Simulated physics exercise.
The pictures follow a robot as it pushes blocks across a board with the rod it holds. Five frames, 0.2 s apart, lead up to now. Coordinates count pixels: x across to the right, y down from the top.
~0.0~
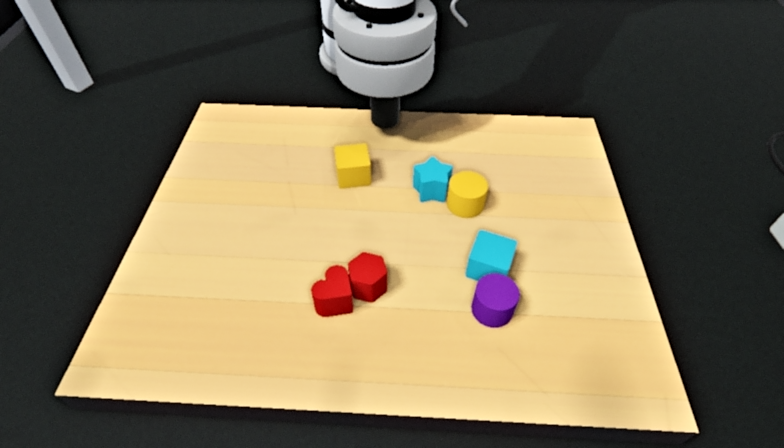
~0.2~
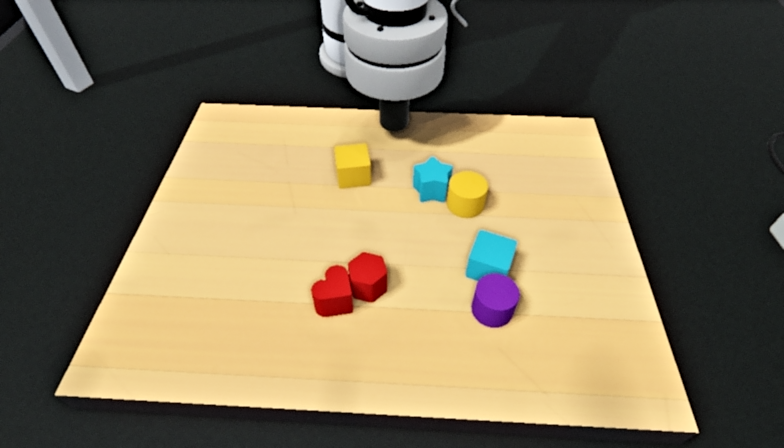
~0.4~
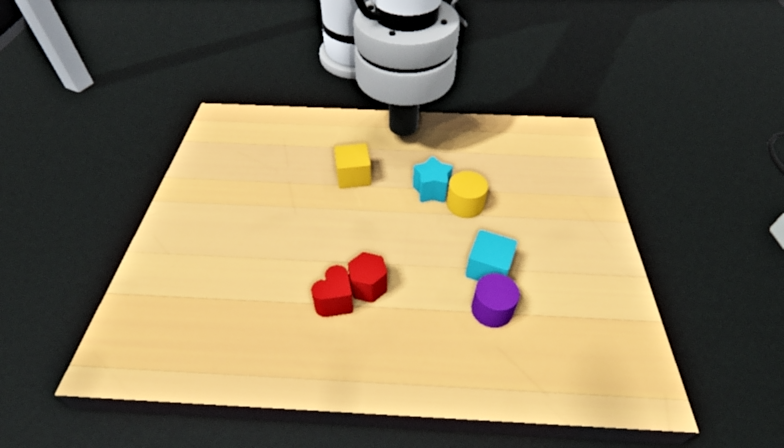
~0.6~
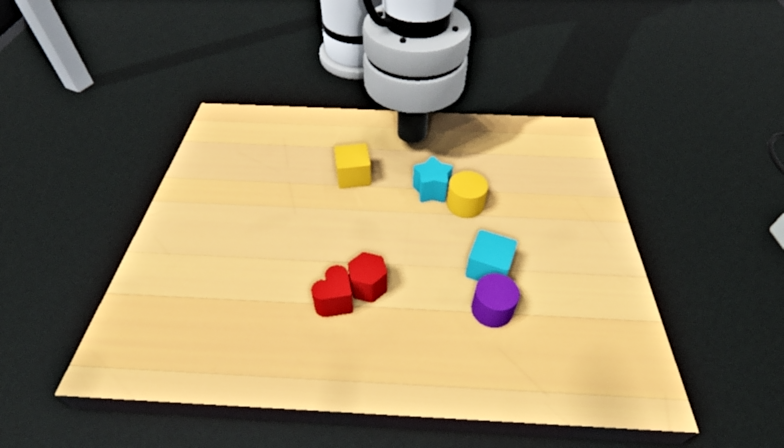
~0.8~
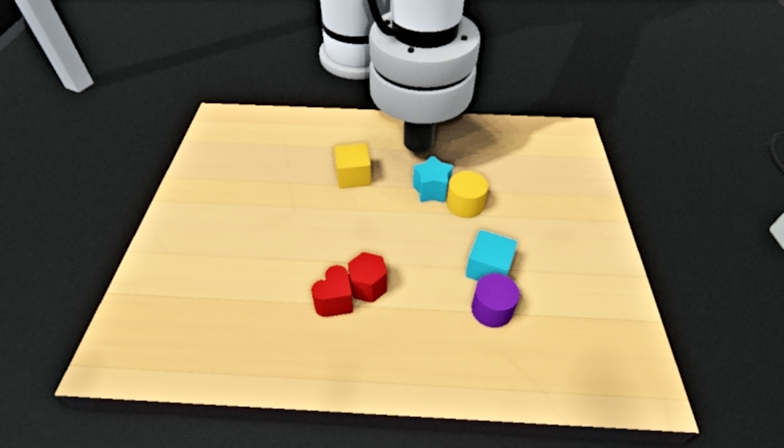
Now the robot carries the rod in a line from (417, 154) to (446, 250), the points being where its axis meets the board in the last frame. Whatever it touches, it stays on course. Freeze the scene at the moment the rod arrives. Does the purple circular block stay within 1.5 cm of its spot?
Yes - that is the case.
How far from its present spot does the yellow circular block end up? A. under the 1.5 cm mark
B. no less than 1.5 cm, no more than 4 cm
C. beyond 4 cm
B
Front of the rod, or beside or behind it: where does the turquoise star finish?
Before the rod.
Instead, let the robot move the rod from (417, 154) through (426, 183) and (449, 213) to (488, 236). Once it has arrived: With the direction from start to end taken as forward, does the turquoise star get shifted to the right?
The answer is yes.
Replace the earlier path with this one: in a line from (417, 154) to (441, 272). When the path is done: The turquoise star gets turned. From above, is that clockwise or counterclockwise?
Answer: Anticlockwise.
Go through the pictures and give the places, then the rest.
The first picture shows tip of the rod (385, 121), middles of tops, turquoise star (434, 170), yellow circular block (469, 184), turquoise square piece (494, 249), purple circular block (498, 291).
The second picture shows rod (394, 124), nothing pushed.
The third picture shows rod (403, 128), nothing pushed.
The fourth picture shows rod (412, 135), nothing pushed.
The fifth picture shows rod (418, 144), turquoise star (434, 170), yellow circular block (469, 184), turquoise square piece (494, 249), purple circular block (498, 291).
The first path, step by step. One third of the way, rod (427, 173); turquoise star (440, 183); yellow circular block (477, 192).
Two thirds of the way, rod (436, 206); turquoise star (451, 219), turned 15° clockwise; yellow circular block (489, 204).
At the end, rod (447, 241); turquoise star (470, 255); yellow circular block (489, 204); turquoise square piece (512, 260); purple circular block unmoved.
